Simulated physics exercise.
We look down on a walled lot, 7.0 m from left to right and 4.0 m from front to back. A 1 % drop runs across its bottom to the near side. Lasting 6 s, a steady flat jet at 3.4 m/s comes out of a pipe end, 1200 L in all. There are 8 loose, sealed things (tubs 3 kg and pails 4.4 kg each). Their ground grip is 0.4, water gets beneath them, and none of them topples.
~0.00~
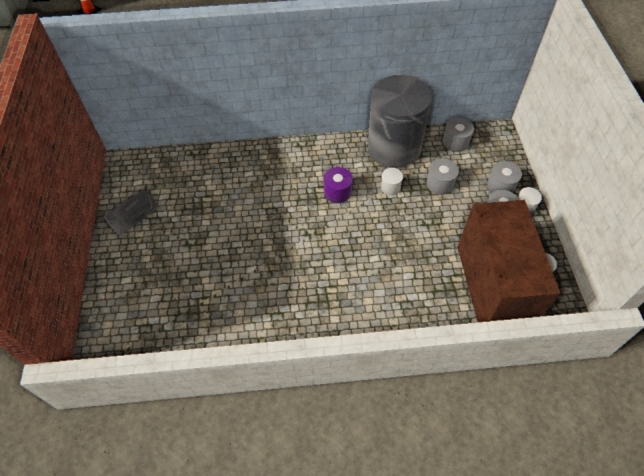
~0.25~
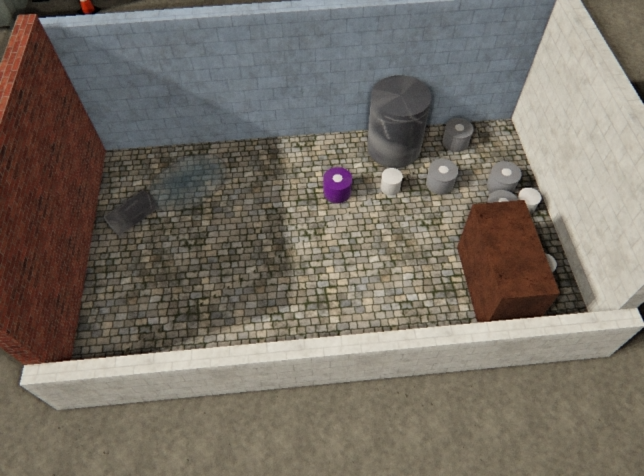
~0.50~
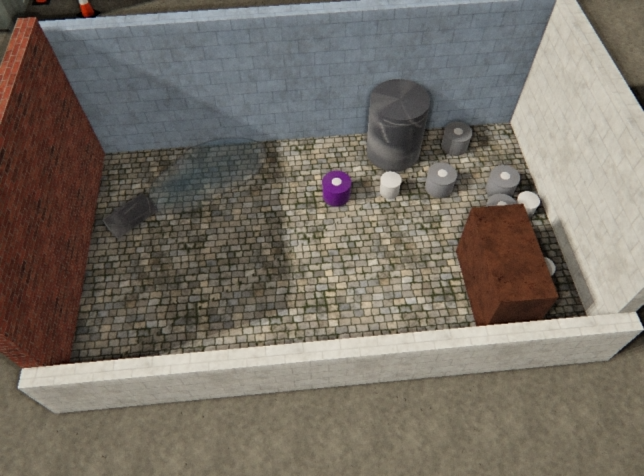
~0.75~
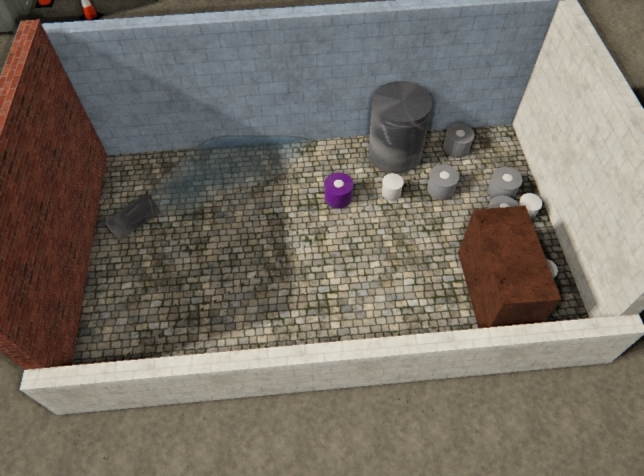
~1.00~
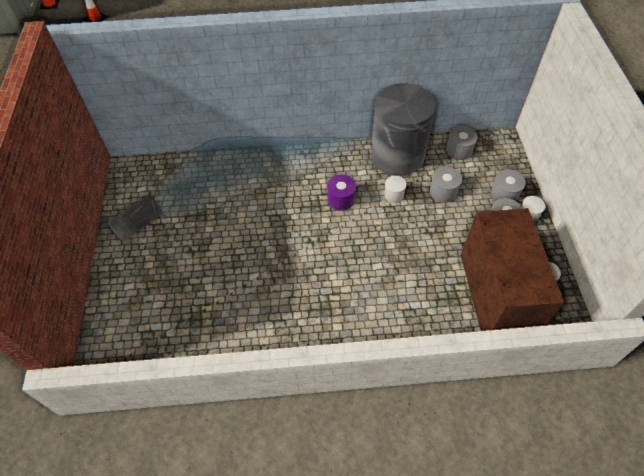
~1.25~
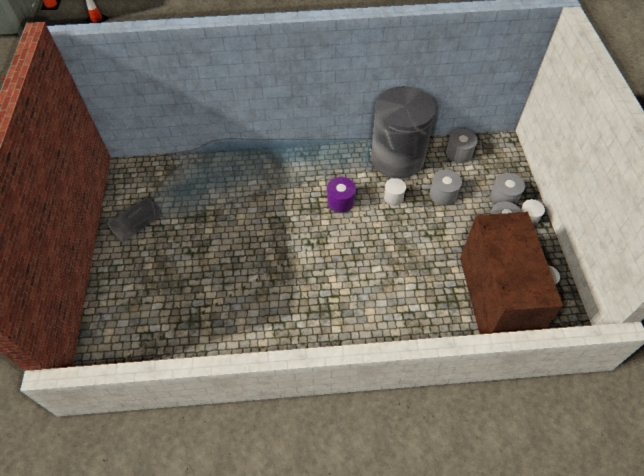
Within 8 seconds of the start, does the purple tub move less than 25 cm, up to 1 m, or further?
Oh, that one gets pushed a bit.
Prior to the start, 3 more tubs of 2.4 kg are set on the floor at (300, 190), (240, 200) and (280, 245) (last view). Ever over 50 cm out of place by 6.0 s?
Well, the first one's not that far, the next one's not that far and the last one's not that far.
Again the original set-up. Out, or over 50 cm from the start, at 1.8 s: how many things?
Result: 0.
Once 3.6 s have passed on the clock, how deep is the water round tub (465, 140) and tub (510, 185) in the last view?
I'd put it at 0 cm and 0 cm respectively.
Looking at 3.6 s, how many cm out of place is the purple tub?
About 50 cm by then.
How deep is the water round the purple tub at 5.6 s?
Depth: About 1 cm.
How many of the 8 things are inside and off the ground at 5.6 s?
I count 4.
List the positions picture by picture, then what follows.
The purple tub at (338, 178), on the bottom; 0.0 m2 under water; 0 of 8 have shifted, in the first frame.
The purple tub at (338, 178), on the bottom; 1.0 m2 under water; 0 of 8 have shifted, in the second frame.
The purple tub at (337, 182), on the bottom; 1.8 m2 under water; 0 of 8 have shifted, in the third frame.
The purple tub at (339, 184) rests on the ground; 2.3 m2 under water; 0 of 8 have shifted, in the fourth frame.
The purple tub at (341, 186), on the bottom; water covers 2.9 m2; 0 of 8 have shifted, in the fifth frame.
The purple tub at (341, 188) rests on the ground; 3.3 m2 under water; 0 of 8 have shifted, in the sixth frame.
After 1.8 s the purple tub is near (341, 188), 0.0 m from its start, aground; 0 afloat.
After 3.6 s the purple tub is near (322, 206), 0.5 m from its start, aground; 1 afloat.
After 5.6 s the purple tub is near (311, 211), 0.6 m from its start, aground; 4 afloat.
After 8.0 s the purple tub is near (310, 212), 0.7 m from its start, aground; 5 afloat.
